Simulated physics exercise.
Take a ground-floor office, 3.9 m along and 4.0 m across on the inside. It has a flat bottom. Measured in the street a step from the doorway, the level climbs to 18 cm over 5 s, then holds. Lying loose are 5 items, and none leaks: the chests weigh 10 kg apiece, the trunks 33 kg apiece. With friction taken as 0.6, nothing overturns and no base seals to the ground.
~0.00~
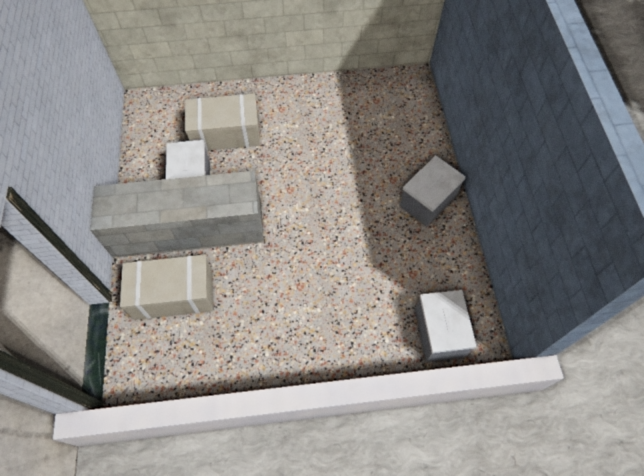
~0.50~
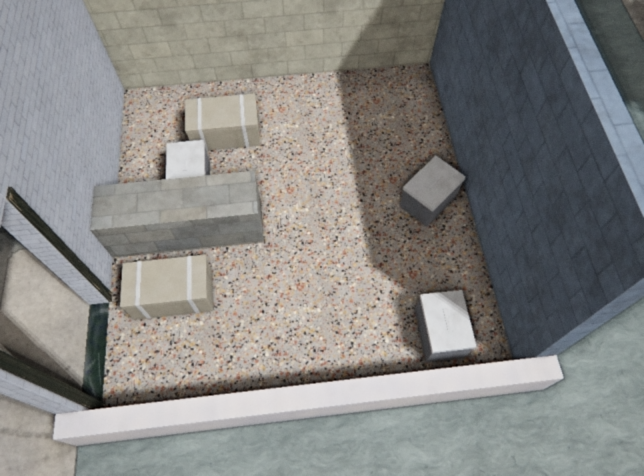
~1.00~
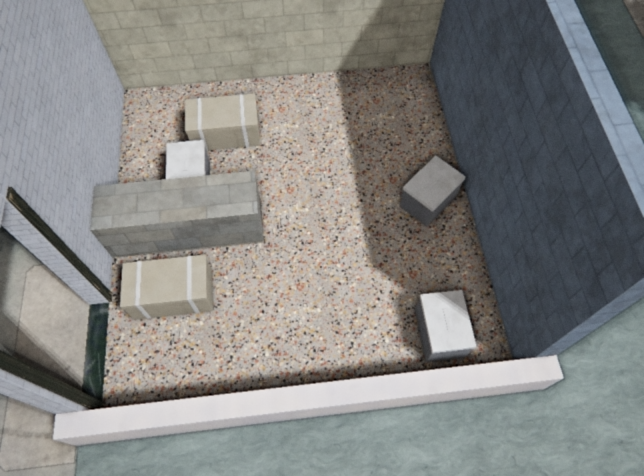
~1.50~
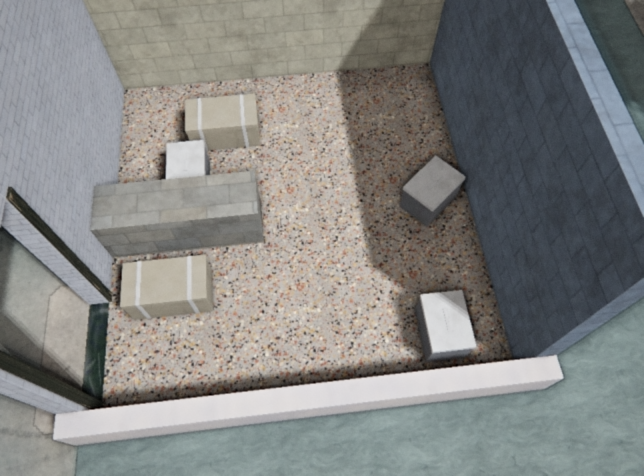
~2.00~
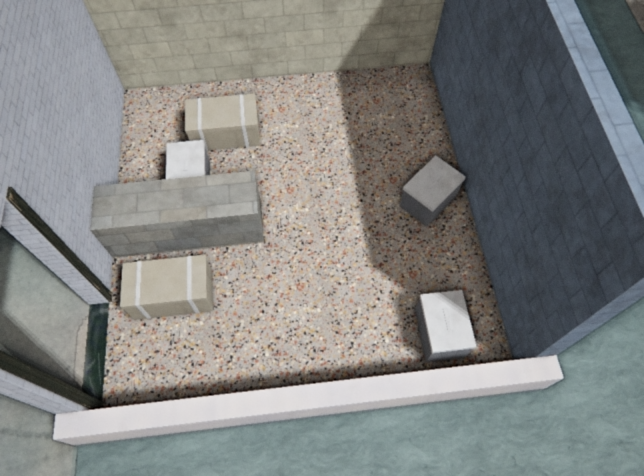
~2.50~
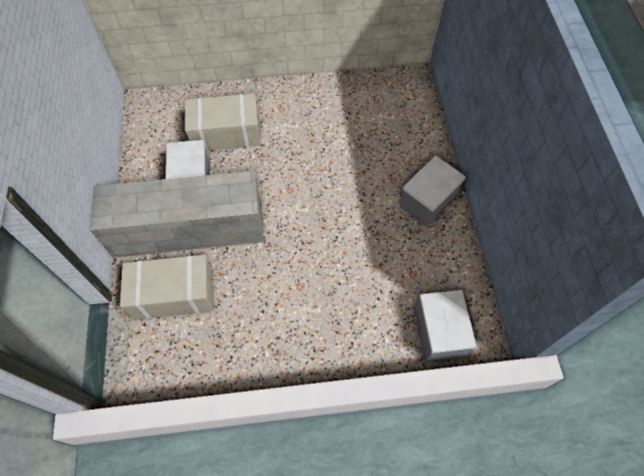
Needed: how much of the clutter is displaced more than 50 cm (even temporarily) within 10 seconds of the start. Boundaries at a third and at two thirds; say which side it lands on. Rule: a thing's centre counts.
Some of them.
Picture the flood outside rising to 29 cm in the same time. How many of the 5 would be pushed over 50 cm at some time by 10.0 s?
Count: 3.
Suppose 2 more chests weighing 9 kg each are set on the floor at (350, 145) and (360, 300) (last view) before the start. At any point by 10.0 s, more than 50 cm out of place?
Taking them in order, the first is below the threshold and the second is above the threshold.
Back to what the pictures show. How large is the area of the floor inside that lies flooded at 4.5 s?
Somewhere about 2.5 m2, give or take.
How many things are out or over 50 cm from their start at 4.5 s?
Count: 0.
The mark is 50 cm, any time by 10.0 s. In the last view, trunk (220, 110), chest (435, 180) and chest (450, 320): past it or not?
Same order as the question: Smaller, greater, greater.
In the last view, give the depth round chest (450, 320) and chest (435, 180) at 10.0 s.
About 6 and 3 cm.
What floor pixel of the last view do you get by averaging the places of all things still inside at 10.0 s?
I'd say about (272, 176) in the last view.
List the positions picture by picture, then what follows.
The first picture shows a chest at (435, 182), on the bottom; a trunk at (221, 112) rests on the ground; 0.0 m2 under water; 0 of 5 have shifted.
The second picture shows a chest at (435, 182), on the bottom; a trunk at (221, 112), on the bottom; water covers 0.0 m2; 0 of 5 have shifted.
The third picture shows a chest at (435, 182) rests on the ground; a trunk at (221, 112), on the bottom; water covers 0.0 m2; 0 of 5 have shifted.
The fourth picture shows a chest at (435, 182) rests on the ground; a trunk at (221, 112), on the bottom; 0.0 m2 under water; 0 of 5 have shifted.
The fifth picture shows a chest at (435, 182) rests on the ground; a trunk at (221, 112), on the bottom; water covers 0.0 m2; 0 of 5 have shifted.
The sixth picture shows a chest at (435, 182), on the bottom; a trunk at (221, 112) rests on the ground; water covers 0.1 m2; 0 of 5 have shifted.
After 3.5 s 0 of 5 are over 50 cm from their spots; 0 afloat.
After 4.5 s 0 of 5 are over 50 cm from their spots; 0 afloat.
After 7.0 s 0 of 5 are over 50 cm from their spots; 1 afloat.
After 10.0 s 2 of 5 are over 50 cm from their spots, and 2 have been at some point; 1 afloat.
